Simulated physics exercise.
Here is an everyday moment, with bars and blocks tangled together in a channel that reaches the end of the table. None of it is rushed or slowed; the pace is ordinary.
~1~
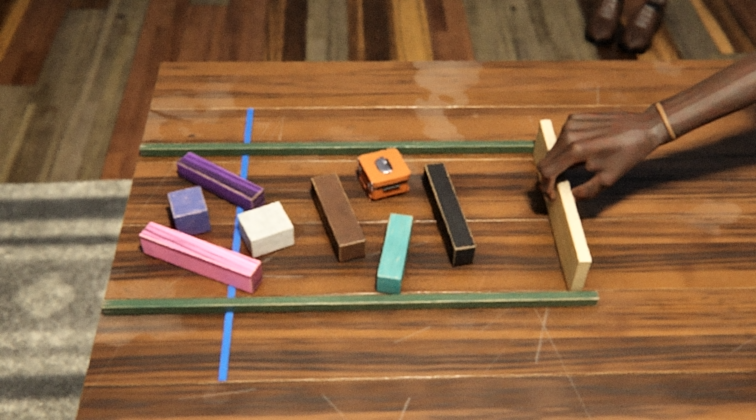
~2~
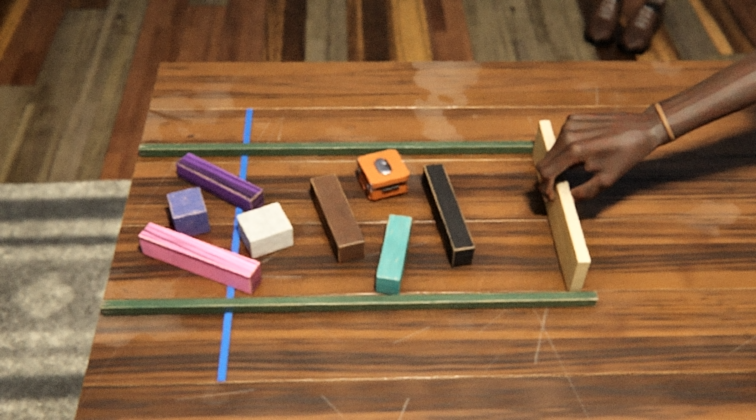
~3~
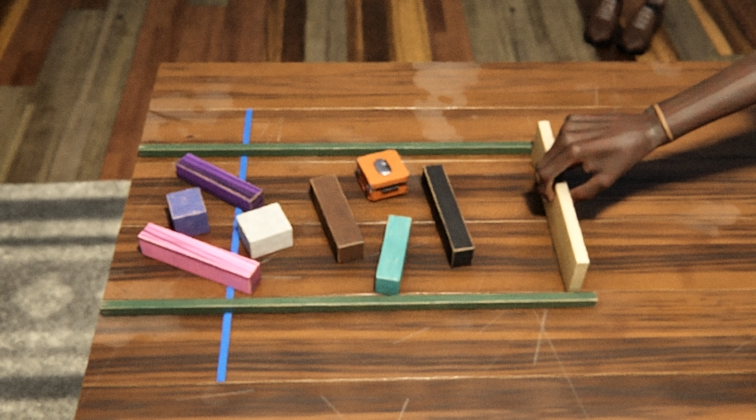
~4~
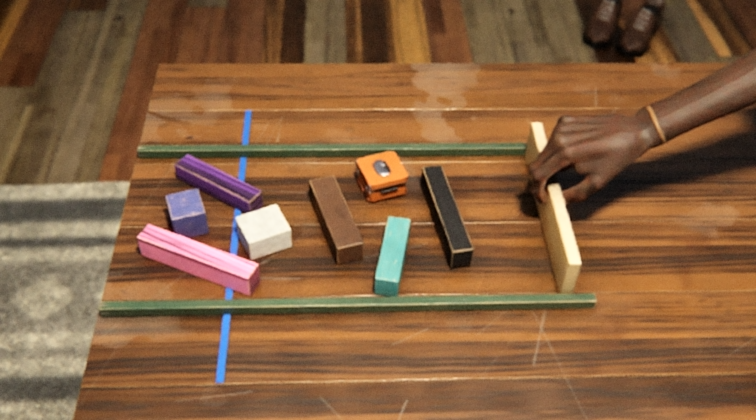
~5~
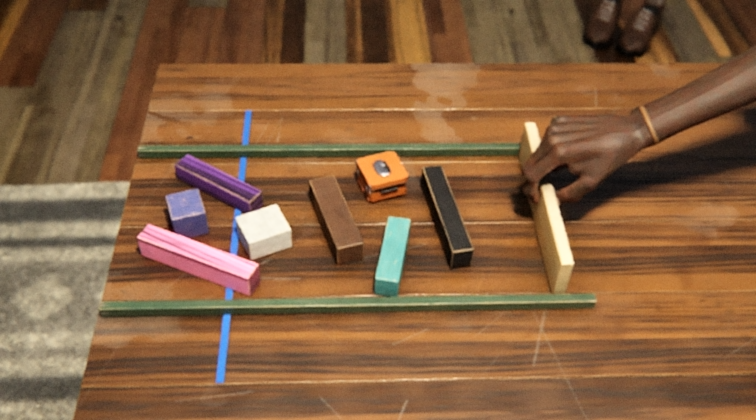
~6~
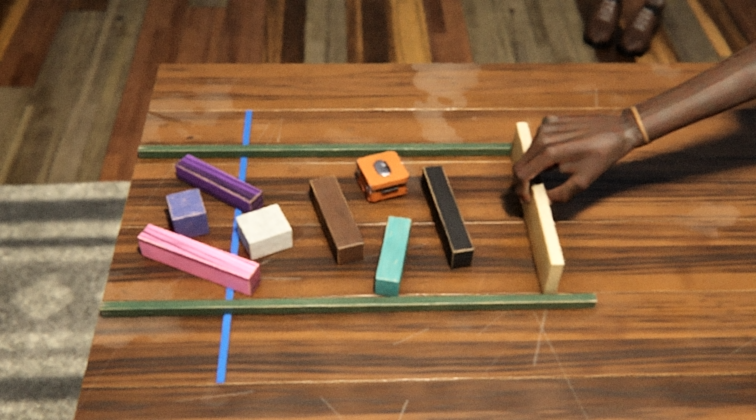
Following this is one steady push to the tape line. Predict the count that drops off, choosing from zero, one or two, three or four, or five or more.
The pieces lost over the edge are fewer than three, but some.
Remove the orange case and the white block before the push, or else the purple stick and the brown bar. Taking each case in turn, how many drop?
First 0, second 0.
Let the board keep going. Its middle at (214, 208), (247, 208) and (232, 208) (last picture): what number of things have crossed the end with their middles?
Past-the-end tally - position 1: 4, position 2: 1, position 3: 1.
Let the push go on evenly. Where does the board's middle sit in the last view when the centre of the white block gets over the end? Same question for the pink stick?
Estimated middle: (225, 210), and (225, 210) for the other.
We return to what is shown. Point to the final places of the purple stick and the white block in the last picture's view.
You'll see the purple stick at (138, 188), with the white block at (128, 237).
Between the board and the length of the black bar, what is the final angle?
Roughly 0°.
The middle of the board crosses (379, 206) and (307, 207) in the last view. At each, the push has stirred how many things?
I get 4 at the one place and 8 at the other.
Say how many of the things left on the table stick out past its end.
The count would be 3.
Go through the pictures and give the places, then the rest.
In the first picture, blue block (189, 212); pink stick (201, 257); purple stick (221, 183); board (559, 202); tape (239, 224).
In the second picture, pink stick (200, 258); white block (265, 230).
In the third picture, purple stick (220, 183); orange case (383, 177).
In the fourth picture, blue block (187, 214); board (550, 204).
In the fifth picture, pink stick (199, 260); turquoise bar (393, 256).
In the sixth picture, blue block (188, 214); pink stick (199, 260); purple stick (219, 184); board (534, 205); tape (237, 226).
A little later, none off yet; blue block at rest near (188, 214); pink stick at rest near (199, 260); purple stick at rest near (219, 184).
Next, none off yet; blue block shifted about its own width near (144, 209); pink stick shifted a little near (168, 269); purple stick shifted a little near (176, 186).
When it is over, the number that fall off is one or two; down, blue block.
